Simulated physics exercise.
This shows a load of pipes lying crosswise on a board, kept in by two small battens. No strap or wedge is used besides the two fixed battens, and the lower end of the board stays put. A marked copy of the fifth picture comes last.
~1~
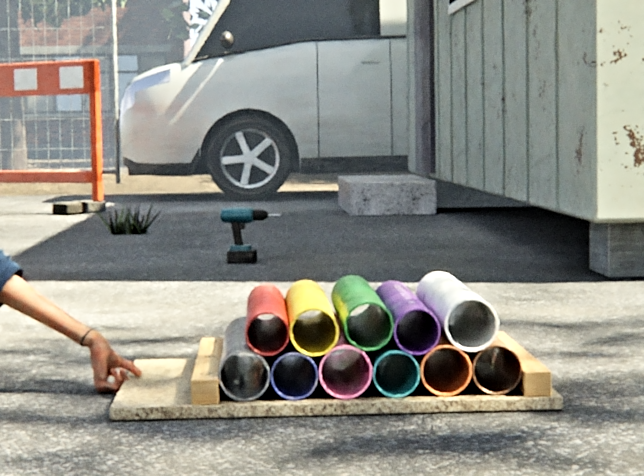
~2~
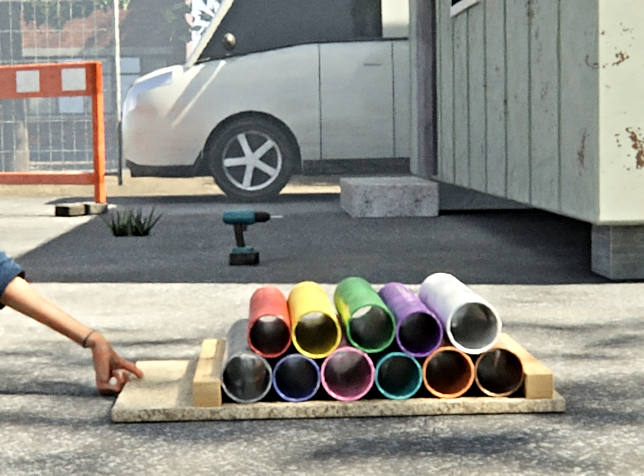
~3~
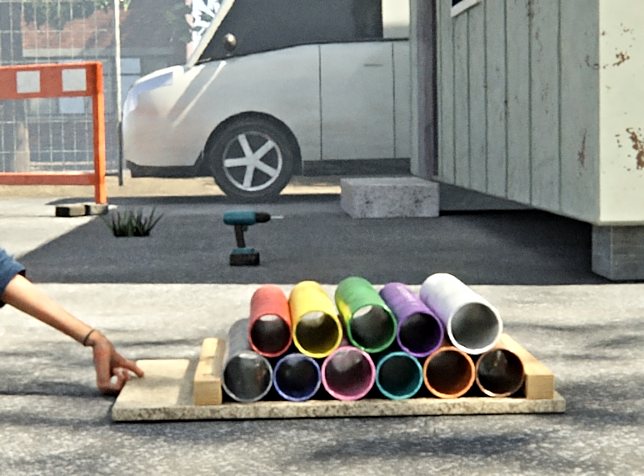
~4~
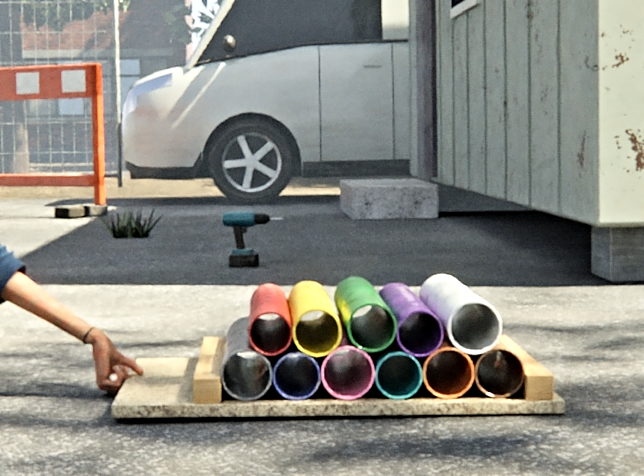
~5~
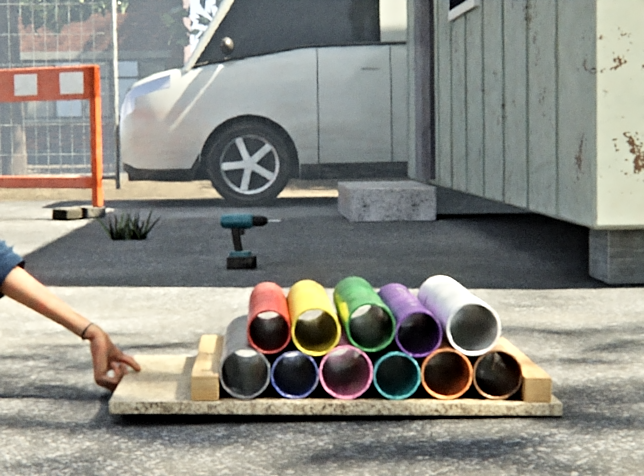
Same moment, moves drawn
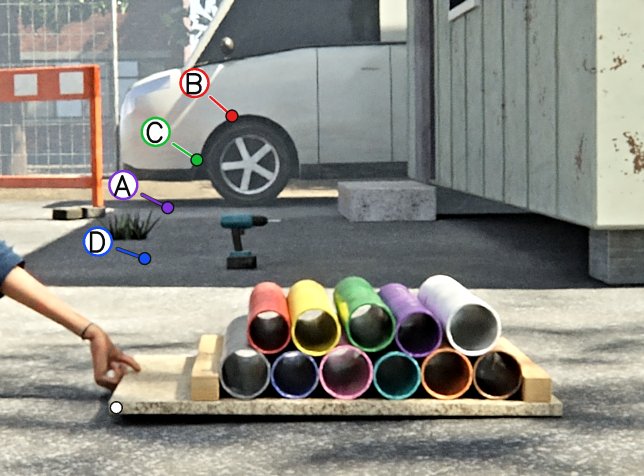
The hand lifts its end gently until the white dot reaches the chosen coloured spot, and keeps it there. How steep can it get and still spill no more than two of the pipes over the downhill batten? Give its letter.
Mark D is as high as it can go.
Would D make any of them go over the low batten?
No.
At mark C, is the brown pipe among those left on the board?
Yes.
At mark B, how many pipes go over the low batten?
At B the number is five.
On the marked copy, A at (168, 207); B at (232, 116); C at (197, 160); D at (145, 258); the white dot at (116, 407).
With D. Early on, board at 15°.
Further on, board at 21°.
At the end, board at 21°, none over the low batten.
As for the rest, A five over the low batten; B five over the low batten; C five over the low batten.
